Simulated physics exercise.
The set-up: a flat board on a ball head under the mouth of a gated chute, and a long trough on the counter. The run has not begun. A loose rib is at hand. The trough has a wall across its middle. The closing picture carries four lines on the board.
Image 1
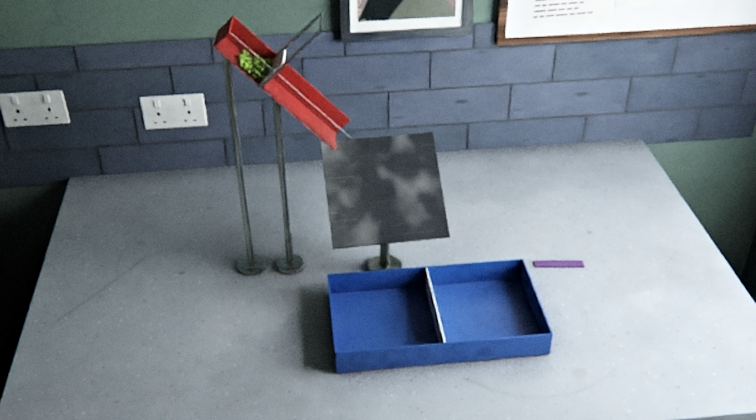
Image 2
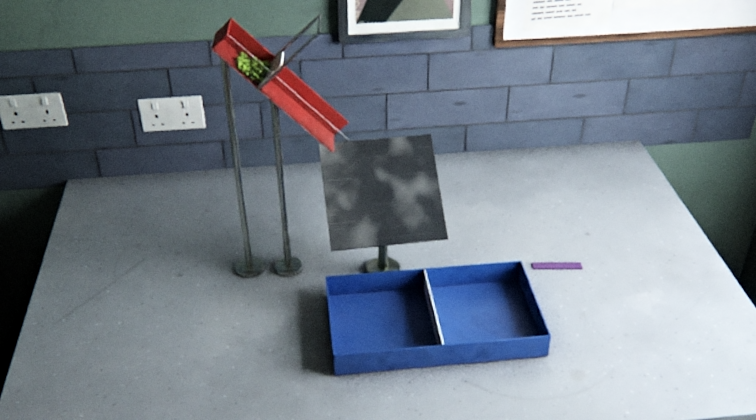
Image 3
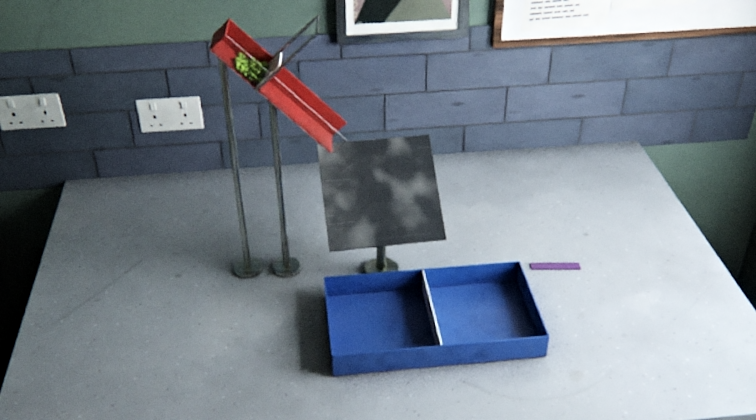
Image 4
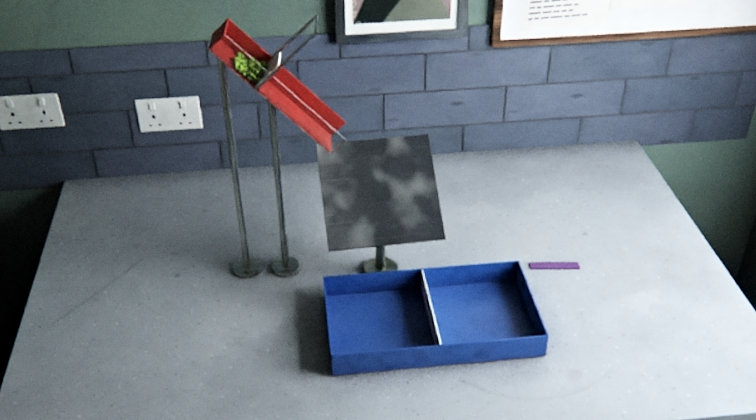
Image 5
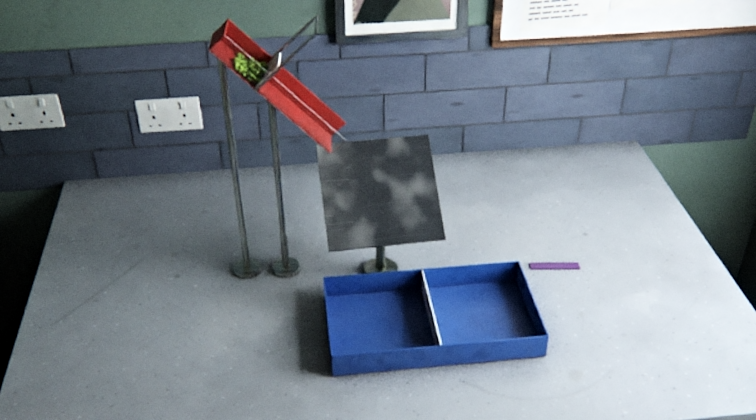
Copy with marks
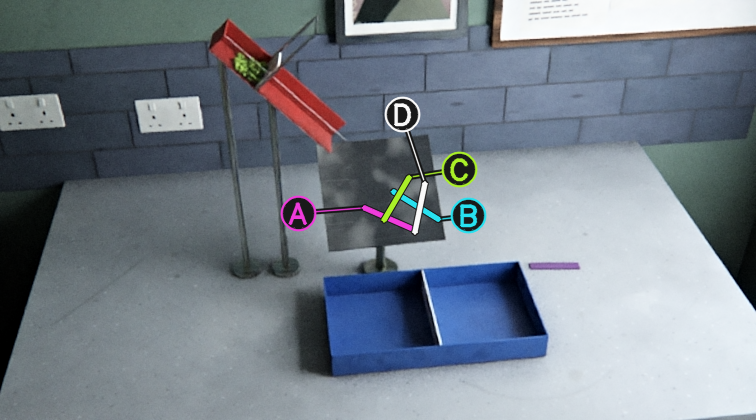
A blue tray with a divider sat on a grey table below a tilted dark board and a raised red chute holding something green; apart from a slight shift of the view, nothing moved.
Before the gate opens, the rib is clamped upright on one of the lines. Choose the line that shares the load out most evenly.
The answer is line B.
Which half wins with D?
The left half.
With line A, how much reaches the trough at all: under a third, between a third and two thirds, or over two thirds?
Line A gives over two thirds.
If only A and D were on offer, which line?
Here it is line D.
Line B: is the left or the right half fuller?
More lands on the right.
On the marked copy, line A from (364, 207) to (413, 229); line B from (393, 191) to (438, 219); line C from (409, 177) to (384, 219); line D from (424, 183) to (414, 232).
With A, of what is caught, a stray few in the left half, nearly all in the right.
With B, of what is caught, about a third in the left half, about two thirds in the right.
With C, of what is caught, nearly all in the left half, a small part in the right.
With D, of what is caught, most in the left half, a small part in the right.
